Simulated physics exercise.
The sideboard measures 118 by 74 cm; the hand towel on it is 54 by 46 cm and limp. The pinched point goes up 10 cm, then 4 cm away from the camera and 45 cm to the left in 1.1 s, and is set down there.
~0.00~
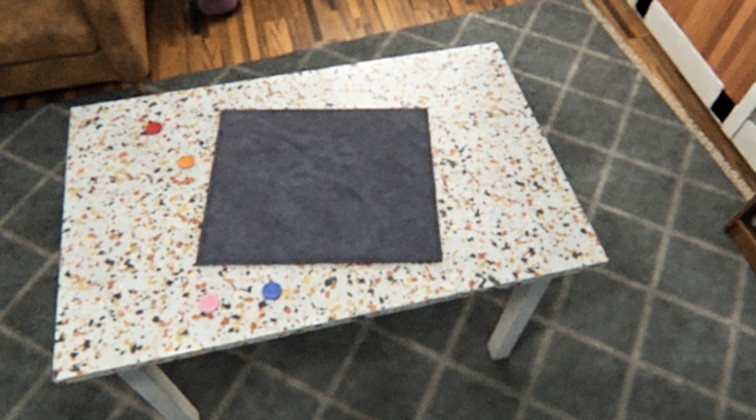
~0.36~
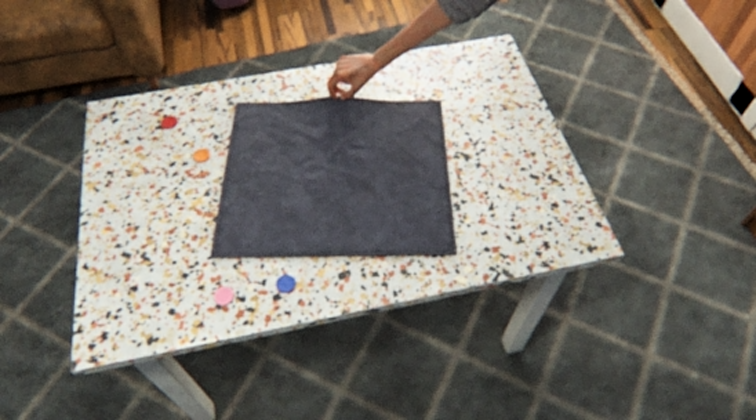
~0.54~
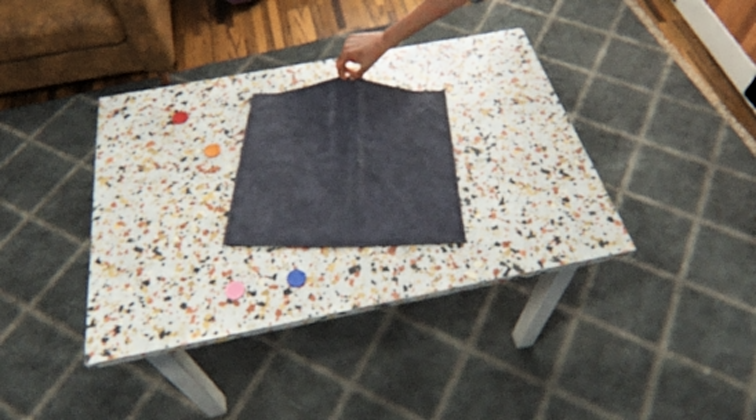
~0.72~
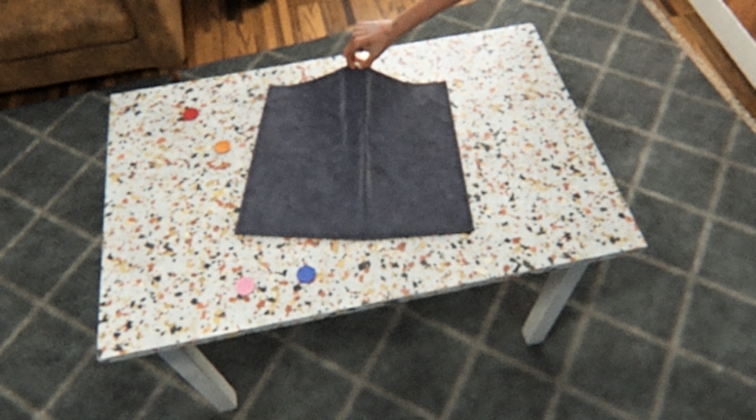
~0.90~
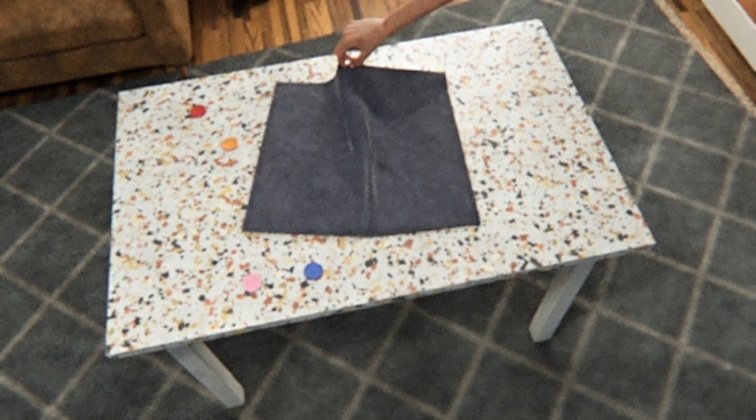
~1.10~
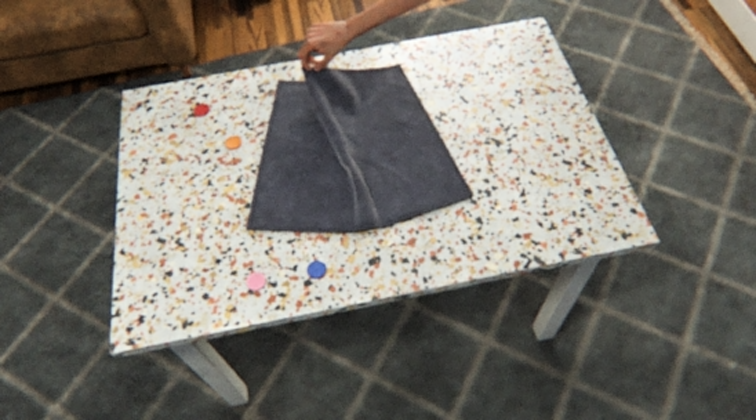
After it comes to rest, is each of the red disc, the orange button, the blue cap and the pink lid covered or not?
In order: The red disc vanishes under it; the orange button ends under the cloth; the blue cap still shows; the pink lid still shows.
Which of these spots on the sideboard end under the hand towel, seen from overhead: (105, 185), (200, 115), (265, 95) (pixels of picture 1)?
The first remains in the open; the second ends under the cloth; the third still shows.
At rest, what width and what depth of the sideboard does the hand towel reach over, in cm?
Some 48 cm across and 52 cm deep.
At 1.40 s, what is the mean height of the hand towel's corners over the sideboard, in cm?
Some 0 cm up.
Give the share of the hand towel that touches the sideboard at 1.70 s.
About 50 %.
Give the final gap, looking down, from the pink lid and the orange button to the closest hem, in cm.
Roughly 16 cm, 0 cm.
By 1.4 s, 55 % of it is down, spanning 43 by 54 cm, above no small thing.
By 1.7 s, 50 % of it is down, spanning 46 by 51 cm, above red disc, orange button.
By 2.0 s, 55 % of it is down, spanning 46 by 51 cm, above red disc, orange button.
By 2.3 s, 60 % of it is down, spanning 47 by 52 cm, above red disc, orange button.
By 3.3 s, 60 % of it is down, spanning 49 by 52 cm, above red disc, orange button.
